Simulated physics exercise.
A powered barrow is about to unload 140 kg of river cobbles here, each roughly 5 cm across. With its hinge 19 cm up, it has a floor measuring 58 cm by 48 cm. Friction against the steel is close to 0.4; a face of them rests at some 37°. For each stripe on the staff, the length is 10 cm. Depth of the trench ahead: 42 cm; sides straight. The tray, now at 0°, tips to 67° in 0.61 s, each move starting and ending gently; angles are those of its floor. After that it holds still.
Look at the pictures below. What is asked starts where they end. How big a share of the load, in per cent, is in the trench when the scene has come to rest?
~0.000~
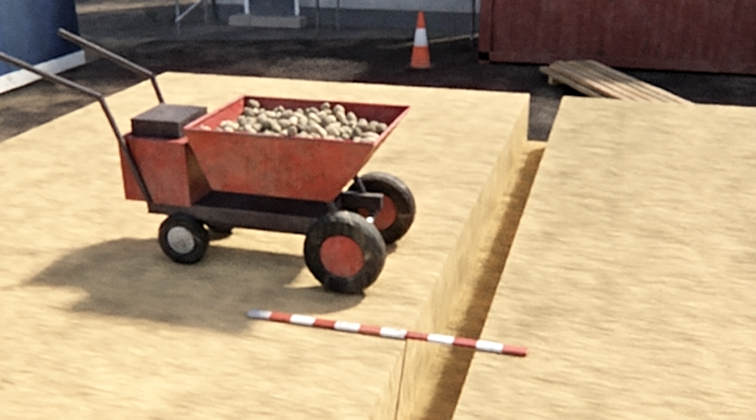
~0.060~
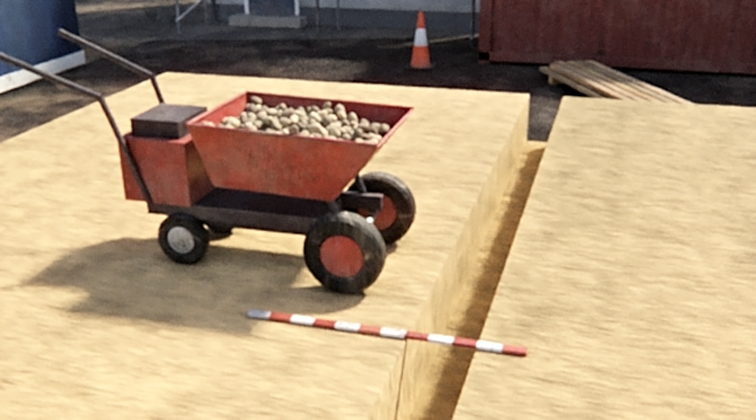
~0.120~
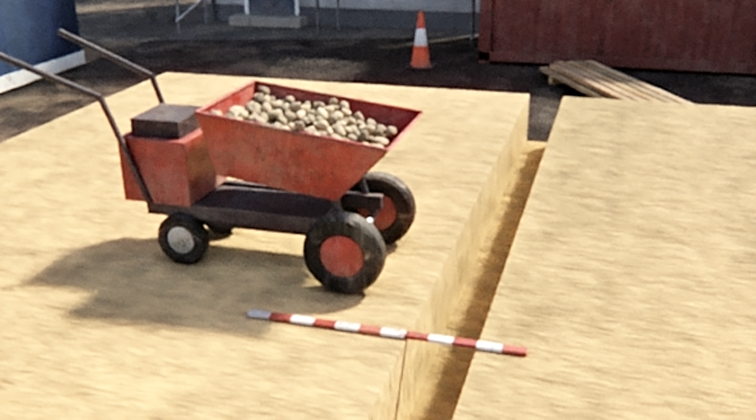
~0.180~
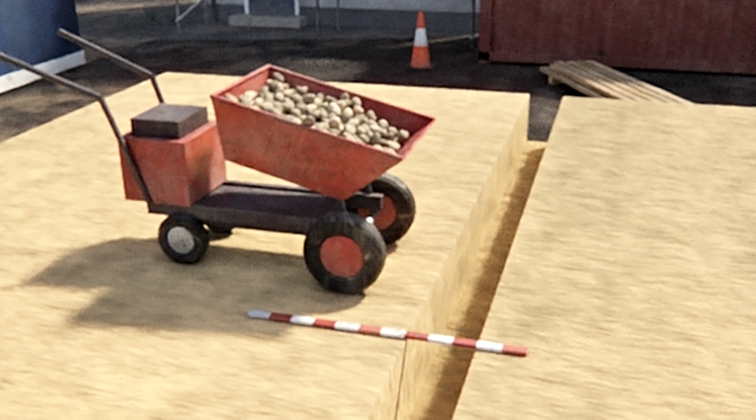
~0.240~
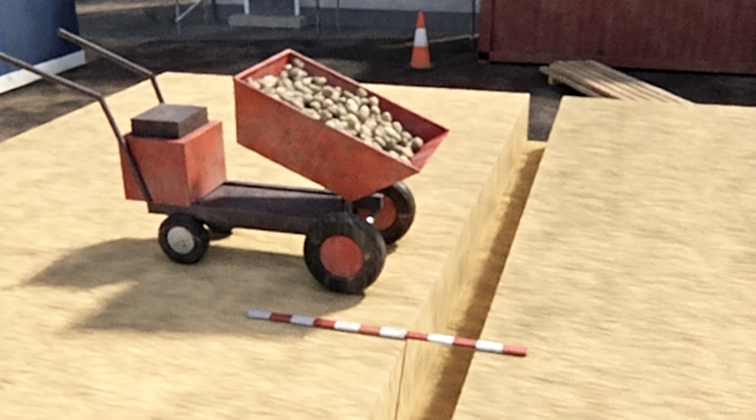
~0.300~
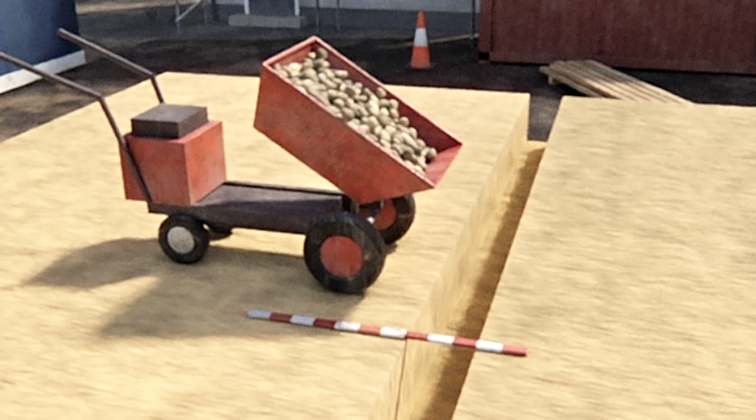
A share of about 29 percent.
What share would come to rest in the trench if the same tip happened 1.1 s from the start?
I'd put it at roughly 40 per cent.
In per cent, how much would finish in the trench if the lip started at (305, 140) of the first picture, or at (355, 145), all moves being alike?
I'd expect some 80 per cent, then some 40.
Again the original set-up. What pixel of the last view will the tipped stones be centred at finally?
(552, 282).
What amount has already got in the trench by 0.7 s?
By then, around 5 percent.
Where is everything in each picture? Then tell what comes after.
The first picture shows lip at (374, 145), floor tilted 0°, highest stones at (286, 115).
In the second picture, the tray is at 2°, its lip at (378, 146); the top of the load is at (279, 113); the stones move at 0.4 m/s on average.
In the third picture, the tray is at 7°, its lip at (388, 151); the top of the load is at (267, 104); the stones move at 0.9 m/s on average.
The fourth picture shows lip at (402, 159), floor tilted 14°, highest stones at (276, 90); the stones move at 1.3 m/s on average.
In the fifth picture, the tray is at 23°, its lip at (419, 172); the top of the load is at (291, 76); the stones move at 1.5 m/s on average.
In the sixth picture, the tray is at 33°, its lip at (434, 188); the top of the load is at (310, 64); the stones move at 1.6 m/s on average.
After 0.5 s the floor is at 57°; 100 % in the tray; the foremost stones are at (453, 201).
After 0.7 s the floor is at 67°; 79 % in the tray, 3 % in the trench, 18 % past the trench; the foremost stones are at (544, 283).
After 1.1 s the floor is at 67°; 24 % in the tray, 5 % in the trench, 71 % past the trench; the foremost stones are at (735, 310).
After 3.0 s the floor is at 67°; 0 % in the tray, 29 % in the trench, 71 % past the trench; the foremost stones are past the picture's edge.
